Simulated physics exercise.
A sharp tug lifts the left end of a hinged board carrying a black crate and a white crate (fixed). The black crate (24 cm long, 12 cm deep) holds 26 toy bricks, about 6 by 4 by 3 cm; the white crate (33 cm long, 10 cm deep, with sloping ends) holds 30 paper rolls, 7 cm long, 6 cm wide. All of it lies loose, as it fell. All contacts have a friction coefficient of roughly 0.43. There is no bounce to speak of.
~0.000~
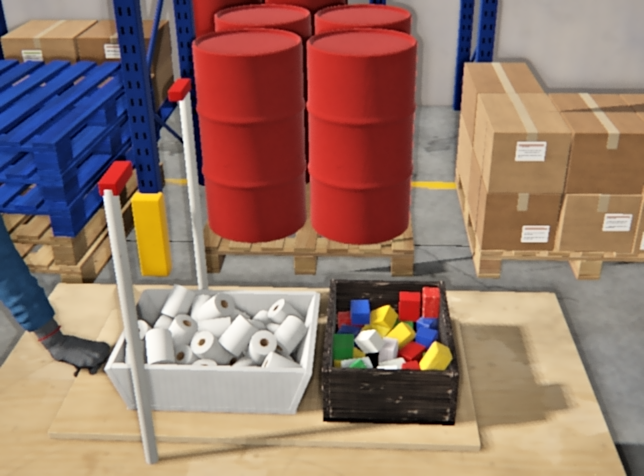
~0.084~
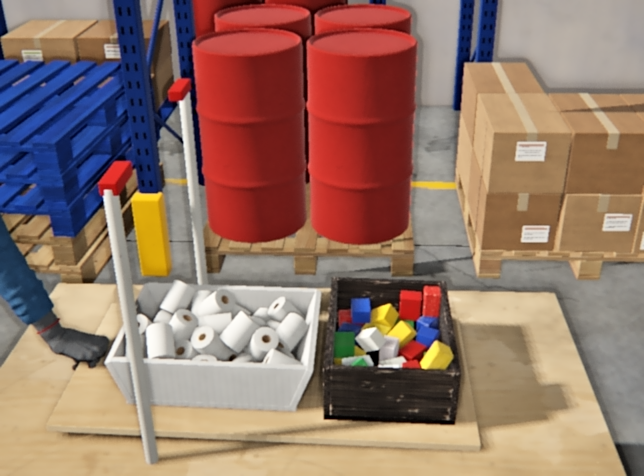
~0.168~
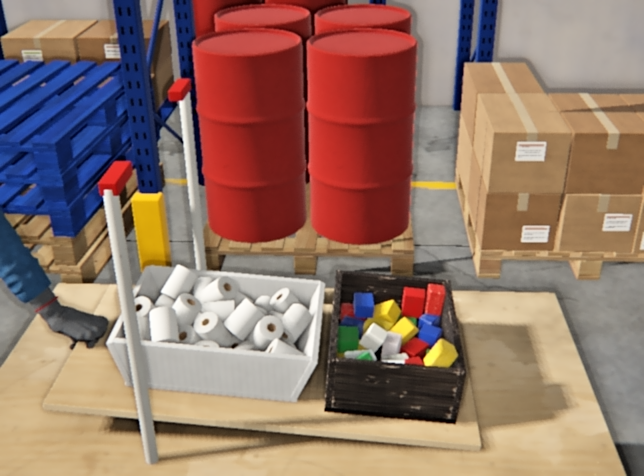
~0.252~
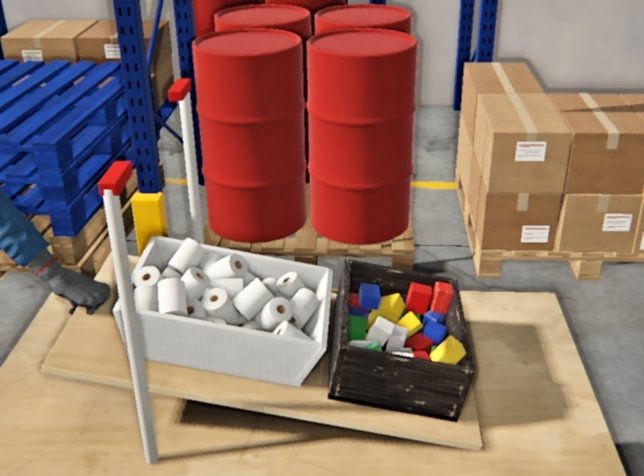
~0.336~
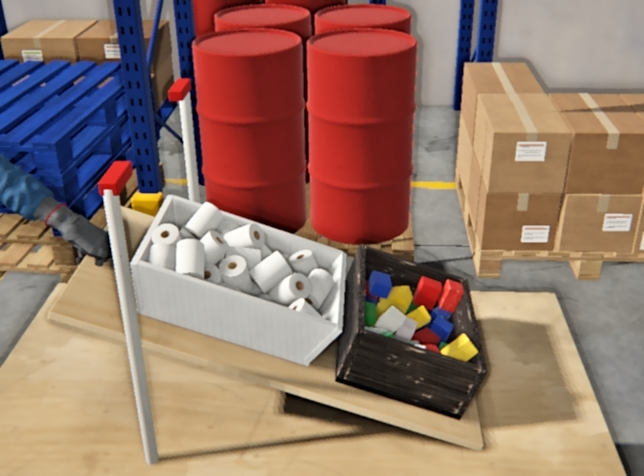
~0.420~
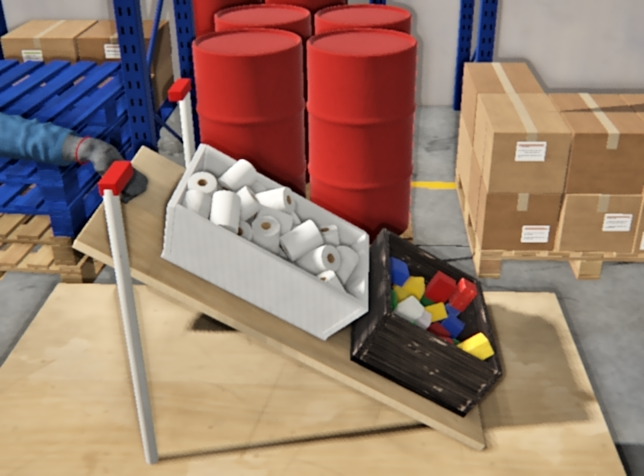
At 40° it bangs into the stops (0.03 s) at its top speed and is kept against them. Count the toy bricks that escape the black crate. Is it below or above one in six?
It sheds under a sixth of them.
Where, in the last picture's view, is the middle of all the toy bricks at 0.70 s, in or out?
Near (445, 319).
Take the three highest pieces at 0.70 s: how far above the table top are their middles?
Some 56 cm up.
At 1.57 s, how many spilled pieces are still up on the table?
Roughly 3.
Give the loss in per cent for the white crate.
About: White crate 80 per cent.
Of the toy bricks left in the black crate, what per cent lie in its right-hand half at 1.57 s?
Some 90 per cent.
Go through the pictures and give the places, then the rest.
In the first picture (places track the rim corner closest to us here), black crate (452, 372); white crate (305, 370); tipped 0°; all still inside.
The second picture shows black crate (454, 371); white crate (307, 367); tipped 1°.
The third picture shows black crate (459, 370); white crate (311, 359); tipped 5°.
The fourth picture shows black crate (468, 369); white crate (320, 344); tipped 11°.
The fifth picture shows black crate (481, 368); white crate (337, 325); tipped 20°.
The sixth picture shows black crate (497, 369); white crate (364, 304); tipped 31°; all still inside.
After 0.46 s, the board meets the red stops.
After 0.56 s, tilt 40°; the black crate has all 26 and the white crate has all 30.
After 0.70 s, tilt 40°; the black crate has all 26 and the white crate is down by 5 of 30.
After 0.96 s, tilt 40°; the black crate has all 26 and the white crate is down by 24 of 30.
Final count (at 1.57 s), the black crate is down by 1 of 26 and the white crate is down by 24 of 30. Asked share, 1 of 26, 4 per cent.
